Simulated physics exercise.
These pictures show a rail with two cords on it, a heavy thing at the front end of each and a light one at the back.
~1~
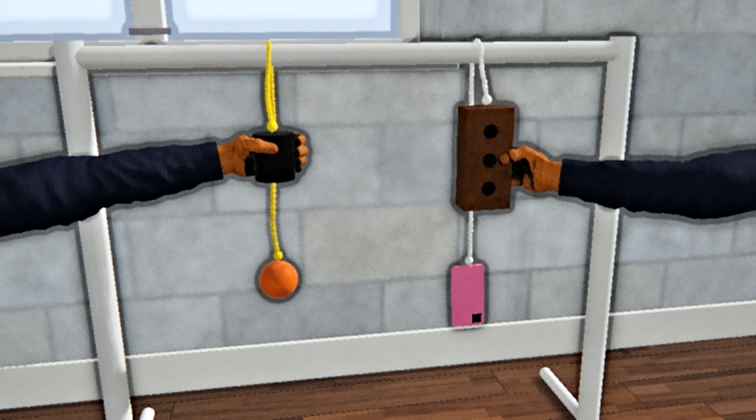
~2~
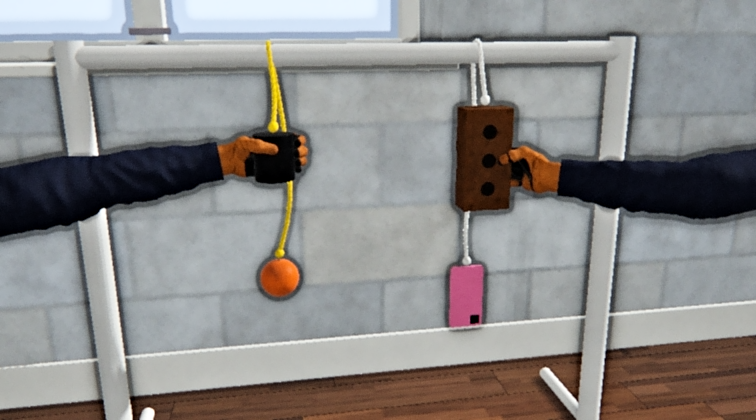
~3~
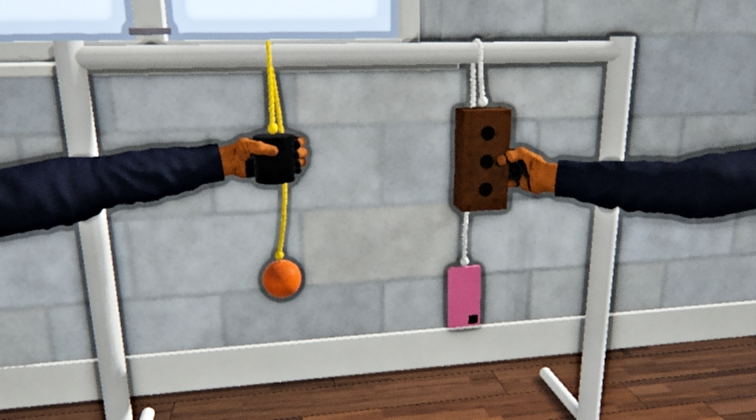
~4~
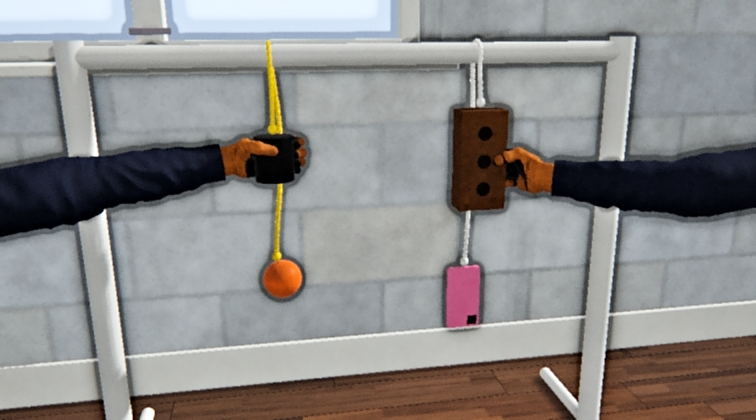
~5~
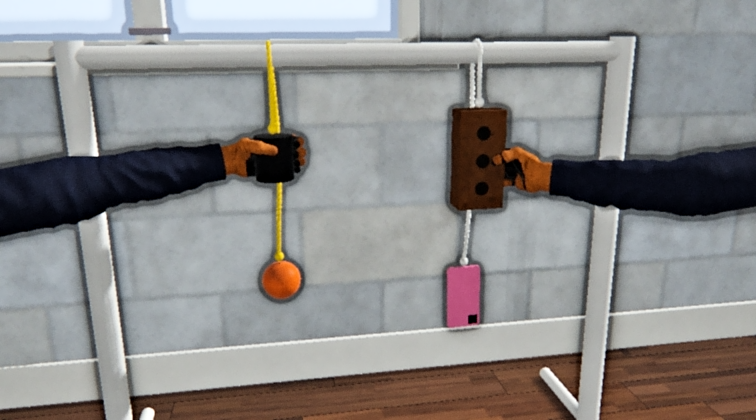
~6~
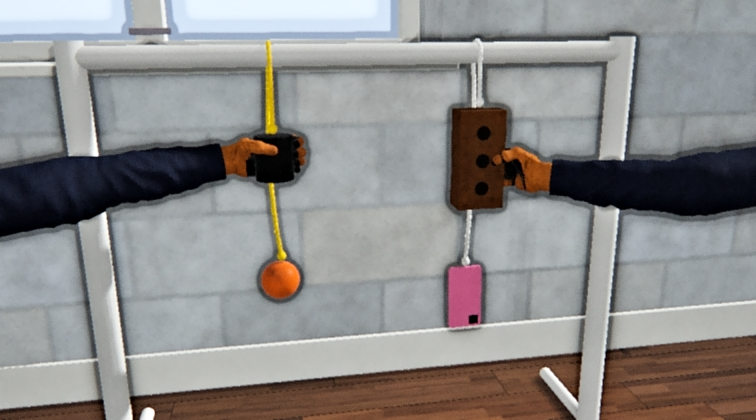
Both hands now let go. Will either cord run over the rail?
Outcome: The weight pulls its rope through, the brick runs down to the floor.
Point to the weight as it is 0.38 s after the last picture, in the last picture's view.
Around (281, 293).
Then, 0.38 s after the last picture, weight dropping near (281, 292); brick dropping near (473, 275).
Then, 0.70 s after the last picture, weight on the floor; brick on the floor near (469, 409).
At rest, weight on the floor; brick on the floor near (469, 409). The weight runs down to the floor and the brick drops.
